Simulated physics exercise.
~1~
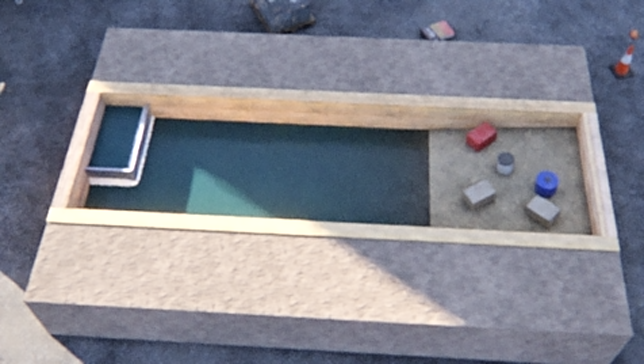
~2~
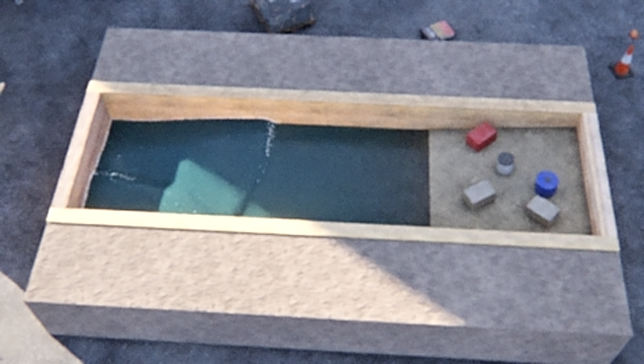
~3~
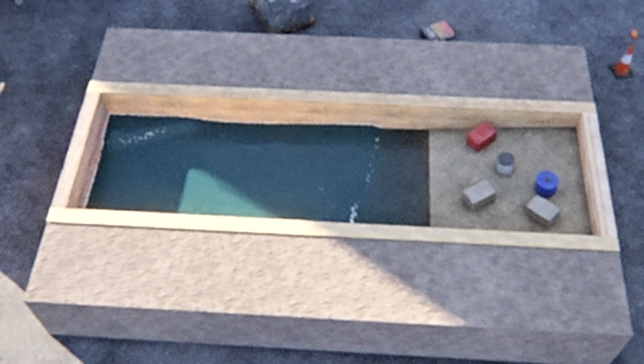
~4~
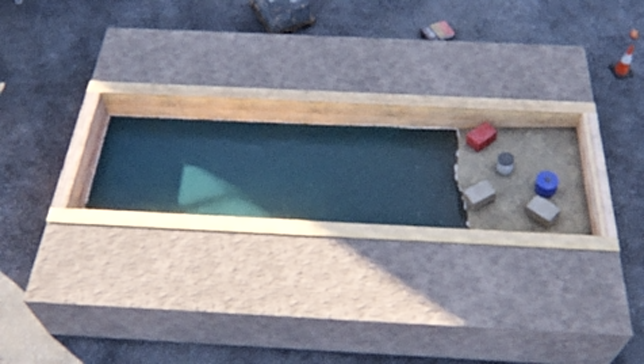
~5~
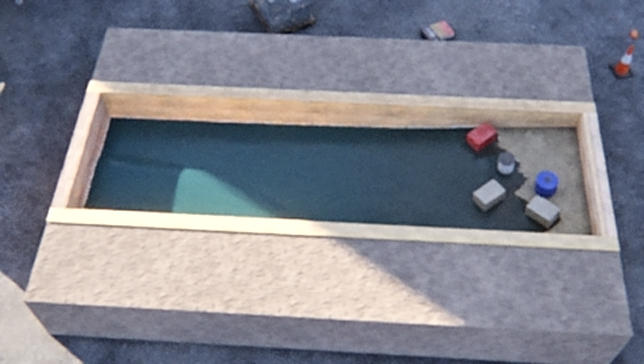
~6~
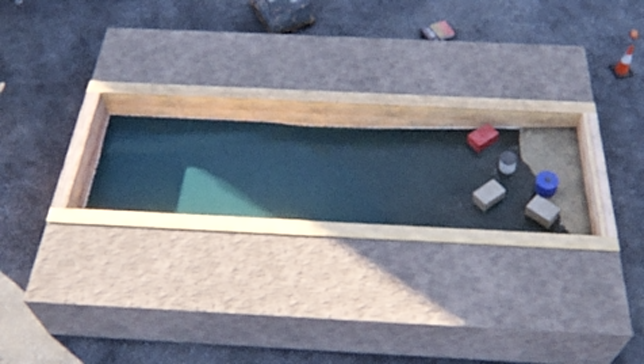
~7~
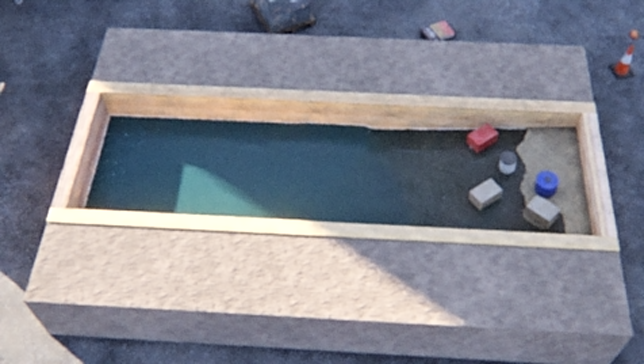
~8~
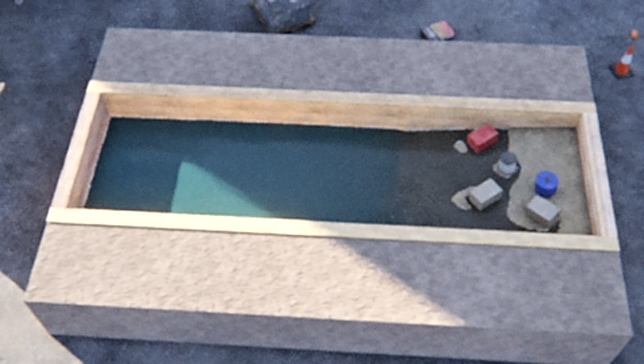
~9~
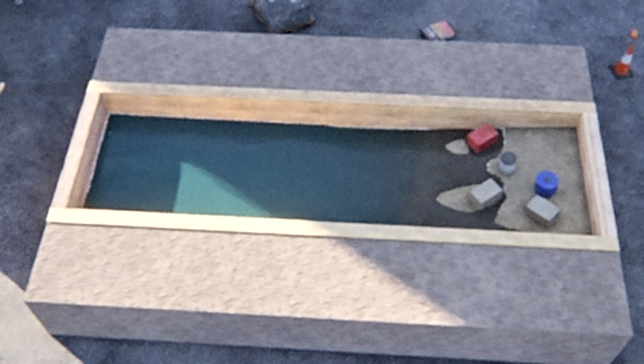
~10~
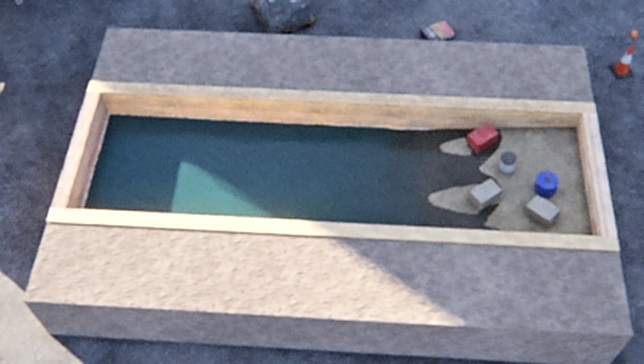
In a sandy bay, a wave runs right up the slope, nudging a pale crate, then draining back around the grounded items.
